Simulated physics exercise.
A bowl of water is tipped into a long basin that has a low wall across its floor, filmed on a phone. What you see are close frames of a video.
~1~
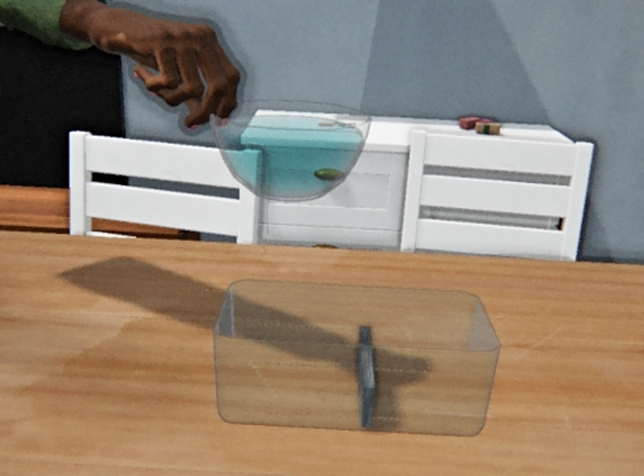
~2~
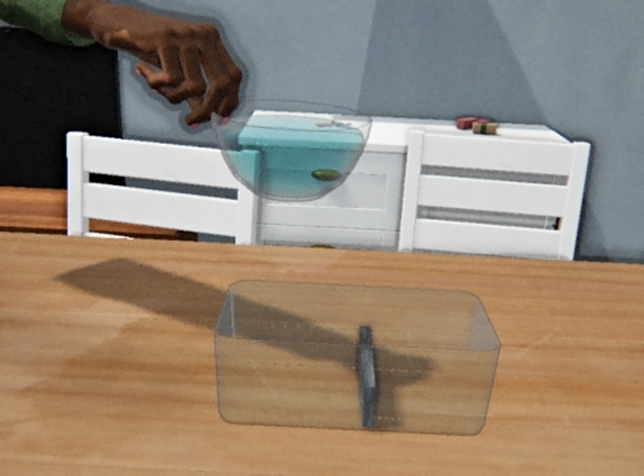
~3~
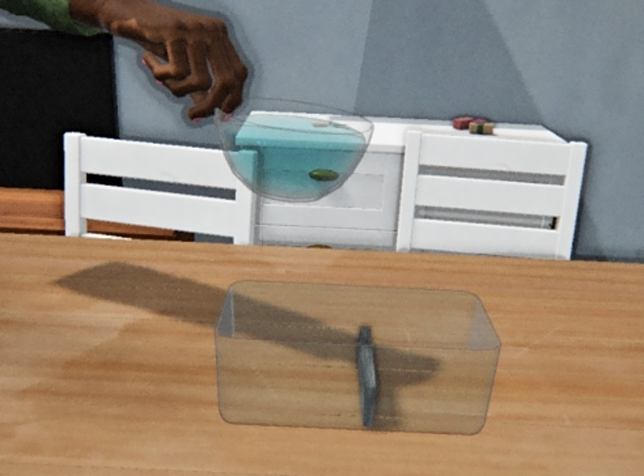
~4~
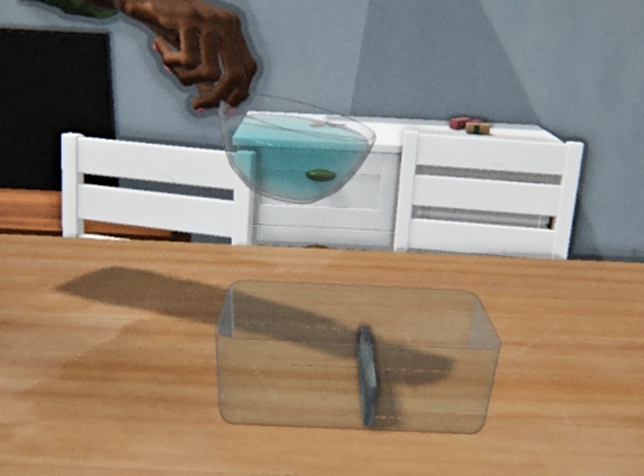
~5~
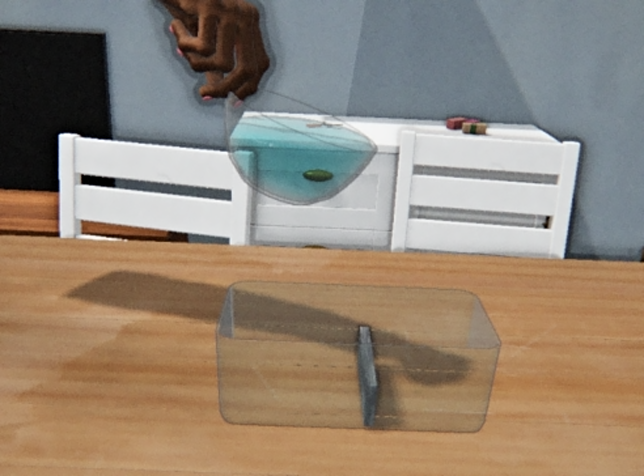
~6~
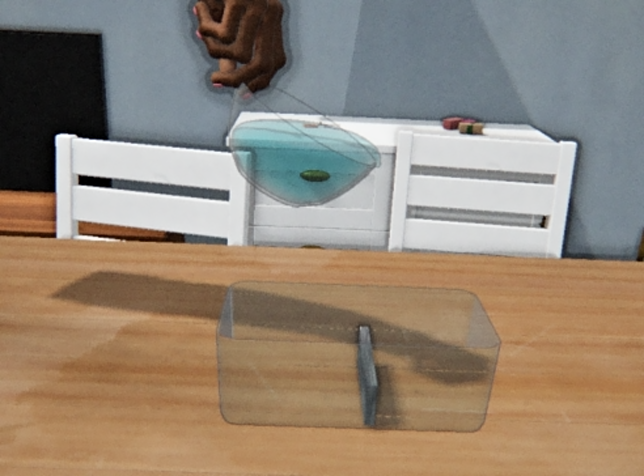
In a room with white chairs and a white cabinet, a clear bowl of bluish water hangs above a wooden table, over a long transparent basin with a low dark wall inside. A hand at the bowl's left rises and shifts right, and the bowl tilts steadily, its right side dipping lower.
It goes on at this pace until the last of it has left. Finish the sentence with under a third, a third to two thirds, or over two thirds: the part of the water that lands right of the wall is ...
It is over two thirds.
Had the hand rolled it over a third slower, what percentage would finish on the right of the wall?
Around 90 per cent ends up there.
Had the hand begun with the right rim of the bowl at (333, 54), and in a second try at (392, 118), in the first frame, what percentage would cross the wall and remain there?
Roughly 65 in a hundred the first time and 80 in a hundred the second.
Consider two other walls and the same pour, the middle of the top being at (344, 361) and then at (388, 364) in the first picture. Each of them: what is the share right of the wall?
Roughly 85 per cent, and 55 per cent.
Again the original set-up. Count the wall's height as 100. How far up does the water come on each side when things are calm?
I'd say close to 10 per cent on the left side and 80 on the right.
A moment on, the bowl is tipped on its side and 25 per cent is still to pour, 0 is left of the wall and 22 right of it.
Next, the bowl is tipped on its side and 2 per cent is still to pour, 8 is left of the wall and 66 right of it.
Then the bowl is tipped on its side and 0 per cent is still to pour, 15 is left of the wall and 81 right of it.
Later the bowl is tipped on its side and 0 per cent is still to pour, 16 is left of the wall and 79 right of it.
Finally, 17 per cent lies left of the wall, 79 right of it and 4 outside.
